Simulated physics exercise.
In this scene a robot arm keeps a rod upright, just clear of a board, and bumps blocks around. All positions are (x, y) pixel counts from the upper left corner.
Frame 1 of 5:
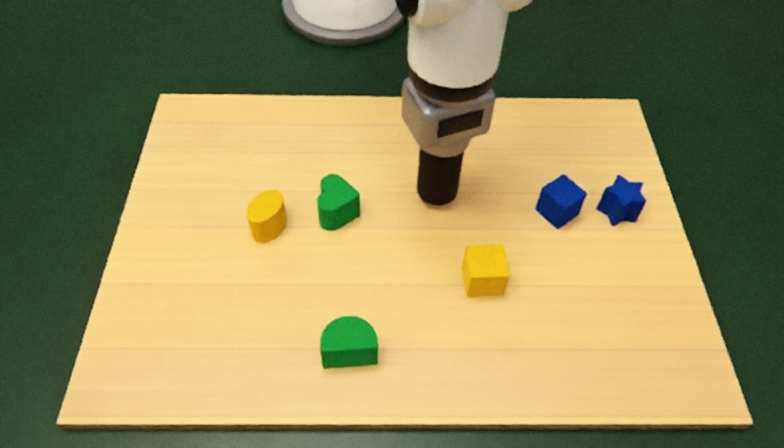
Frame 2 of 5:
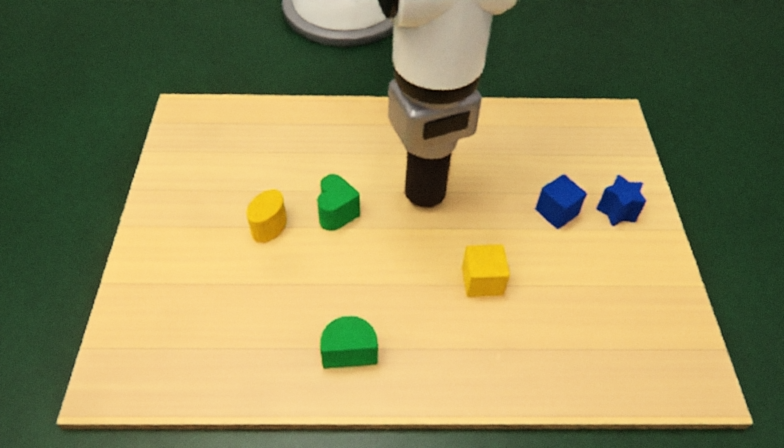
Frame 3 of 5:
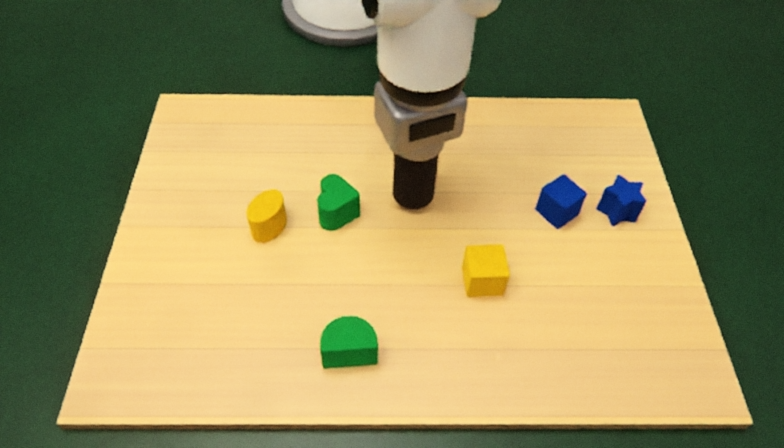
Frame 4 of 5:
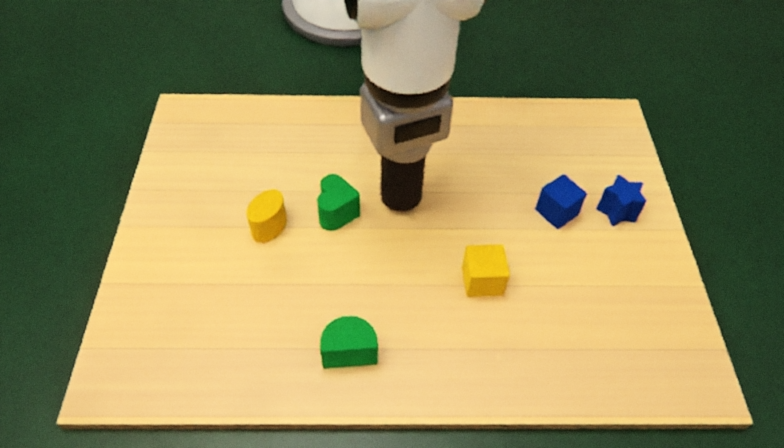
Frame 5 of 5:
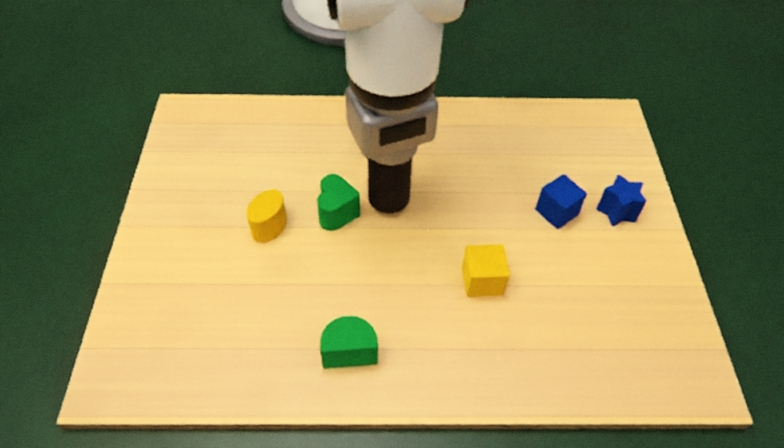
Above a wooden board, a robot arm moves its black rod left toward a green heart.
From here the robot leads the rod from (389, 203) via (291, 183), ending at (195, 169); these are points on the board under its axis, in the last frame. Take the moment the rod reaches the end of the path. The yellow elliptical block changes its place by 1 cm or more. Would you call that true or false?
Verdict: False.
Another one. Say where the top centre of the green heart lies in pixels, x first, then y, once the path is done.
Located at (315, 198).
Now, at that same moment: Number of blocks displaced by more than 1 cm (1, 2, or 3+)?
I'd say just one block gets shifted by more than about 1 cm.
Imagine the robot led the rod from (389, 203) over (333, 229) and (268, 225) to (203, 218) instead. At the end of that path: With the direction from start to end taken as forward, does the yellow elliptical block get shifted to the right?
Yes, that is how it ends up.
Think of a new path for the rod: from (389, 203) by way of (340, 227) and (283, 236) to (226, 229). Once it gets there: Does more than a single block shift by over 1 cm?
I'd say yes.
On the path given first. One third of the way, rod at (323, 183); green heart at (315, 198), turned 30° anticlockwise.
Two thirds of the way, rod at (257, 172); green heart at (315, 198), turned 30° anticlockwise.
At the end, rod at (193, 163); yellow elliptical block unmoved; green heart at (315, 198), turned 30° anticlockwise.
